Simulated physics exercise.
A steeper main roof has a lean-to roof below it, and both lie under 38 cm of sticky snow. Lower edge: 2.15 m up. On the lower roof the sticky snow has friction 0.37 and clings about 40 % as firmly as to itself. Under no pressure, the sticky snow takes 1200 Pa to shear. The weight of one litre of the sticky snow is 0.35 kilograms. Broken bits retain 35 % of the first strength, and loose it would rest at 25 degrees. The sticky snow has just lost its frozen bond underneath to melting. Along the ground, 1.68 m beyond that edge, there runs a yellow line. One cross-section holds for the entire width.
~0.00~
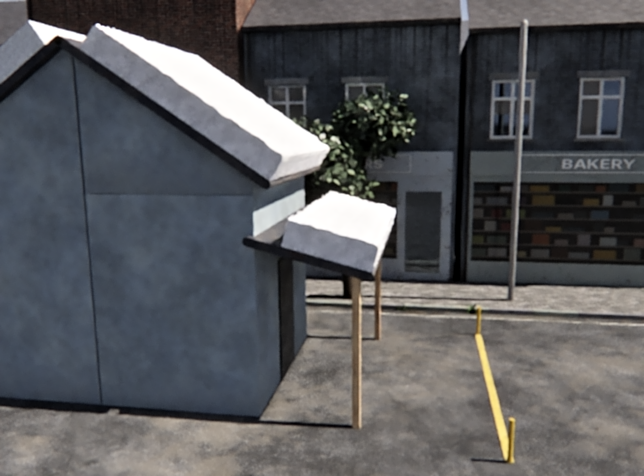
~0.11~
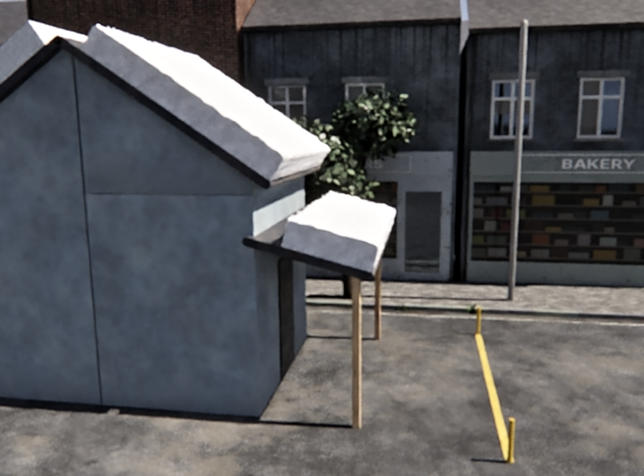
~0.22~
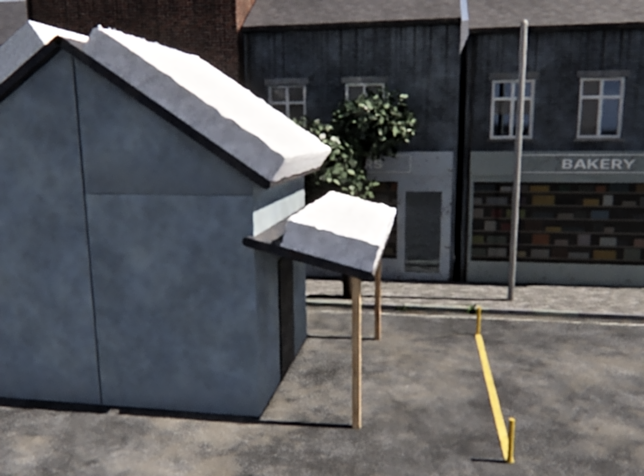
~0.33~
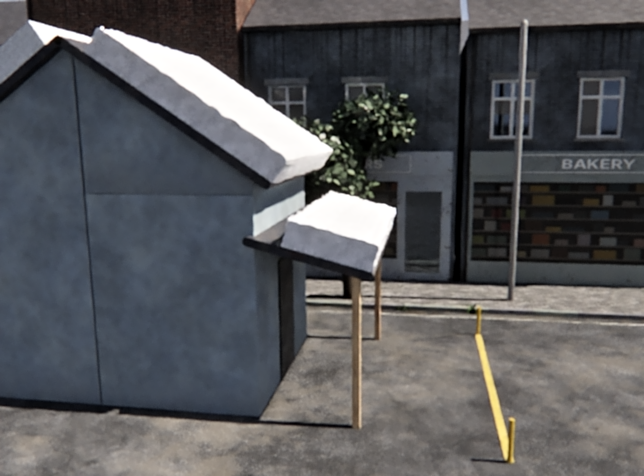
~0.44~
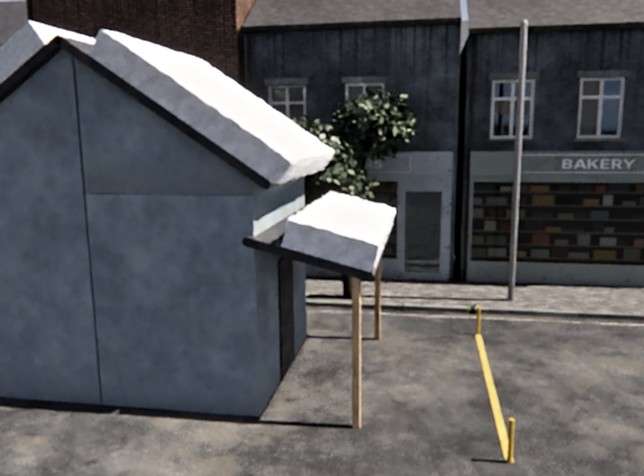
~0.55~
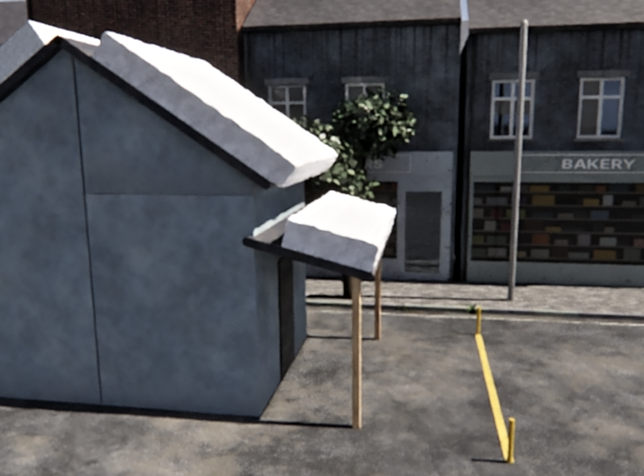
Snow on a grey building's main roof creeping slightly down the slope to the right, above a snow-covered lean-to opposite a bakery.
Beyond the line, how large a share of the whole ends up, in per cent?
Roughly 9 per cent.
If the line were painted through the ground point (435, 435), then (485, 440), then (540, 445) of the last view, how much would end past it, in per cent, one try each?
One by one: 40 in a hundred, 16 in a hundred, 0 in a hundred.
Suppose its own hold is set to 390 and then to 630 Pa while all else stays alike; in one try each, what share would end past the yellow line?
Expect about 40 in a hundred, then about 30 in a hundred.
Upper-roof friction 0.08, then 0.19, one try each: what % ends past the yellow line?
Respectively near 40 % and near 35 %.
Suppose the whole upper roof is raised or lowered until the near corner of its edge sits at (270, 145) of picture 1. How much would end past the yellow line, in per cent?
It would then be around 30 percent.
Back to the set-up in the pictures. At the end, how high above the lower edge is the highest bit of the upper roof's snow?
Roughly 0.6 m.
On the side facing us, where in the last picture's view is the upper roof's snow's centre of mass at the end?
Centre noted at roughly (448, 408).
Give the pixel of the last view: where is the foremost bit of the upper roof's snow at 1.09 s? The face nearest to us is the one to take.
Near (326, 202).
After 1.09 s, none is below the lower edge and 0 % is past the line.
After 1.72 s, none is below the lower edge and 0 % is past the line.
After 2.36 s, 16 % is below the lower edge and 0 % is past the line.
After 3.00 s, 53 % is below the lower edge and 2 % is past the line.
After 6.00 s, 81 % is below the lower edge and 9 % is past the line.
